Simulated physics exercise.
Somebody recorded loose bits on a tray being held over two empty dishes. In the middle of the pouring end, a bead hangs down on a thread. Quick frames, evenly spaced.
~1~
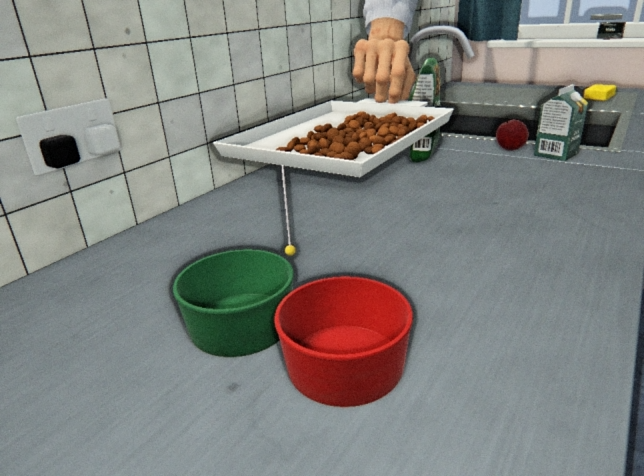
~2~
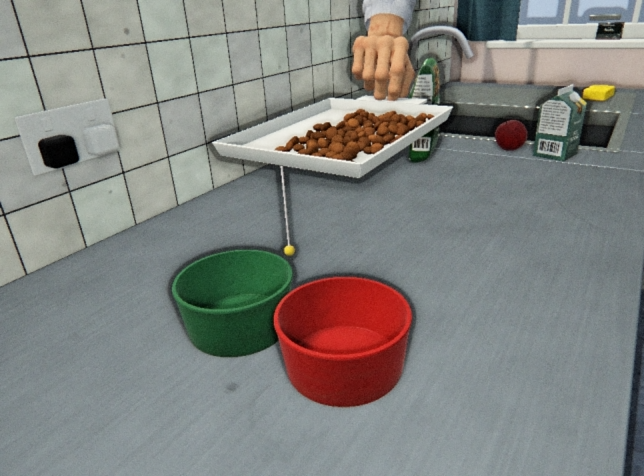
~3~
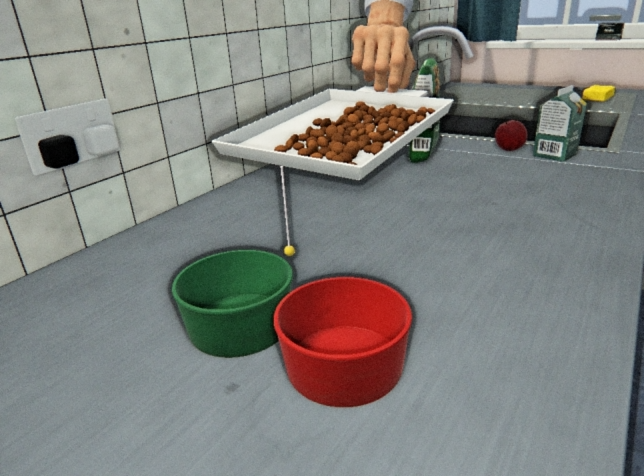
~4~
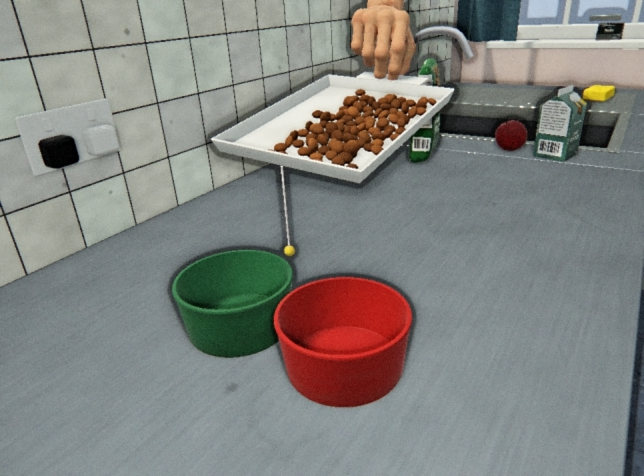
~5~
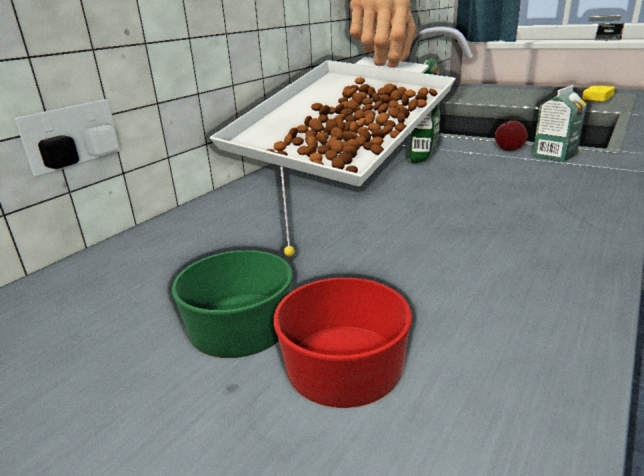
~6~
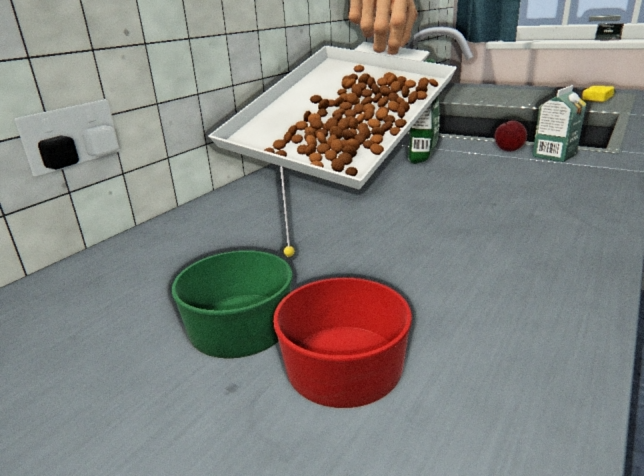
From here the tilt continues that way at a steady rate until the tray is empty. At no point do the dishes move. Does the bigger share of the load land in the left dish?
No - looks to me like the dish on the right ends up with more.
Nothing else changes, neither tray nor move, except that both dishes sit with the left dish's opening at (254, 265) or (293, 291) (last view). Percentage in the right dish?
Roughly 90 % and 10 %.
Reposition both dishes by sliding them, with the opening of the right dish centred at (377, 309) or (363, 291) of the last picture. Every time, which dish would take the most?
First place: The rightmost dish. Second place: The rightmost dish.
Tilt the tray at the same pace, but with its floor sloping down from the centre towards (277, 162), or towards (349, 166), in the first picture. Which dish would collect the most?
First the dish on the left, then the dish on the right.
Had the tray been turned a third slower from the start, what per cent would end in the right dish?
Roughly 80%.
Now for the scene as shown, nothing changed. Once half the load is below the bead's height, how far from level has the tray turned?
It is at around 85 degrees.
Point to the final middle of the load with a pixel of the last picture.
Around (347, 352), give or take.
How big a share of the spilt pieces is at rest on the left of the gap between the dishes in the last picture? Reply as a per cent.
Roughly 20 in a hundred.
Just after the last frame, tray tipped steeply; every one on the tray.
A moment on, tray tipped right over; about a tenth on the tray; the larger part in the right dish; just a few in the left dish; about a tenth outside both; about a tenth in the air.
Further on, tray tipped past a quarter turn; the larger part in the right dish; just a few in the left dish; about a tenth outside both.
When it is over, tray tipped past a quarter turn; the larger part in the right dish; just a few in the left dish; about a tenth outside both.
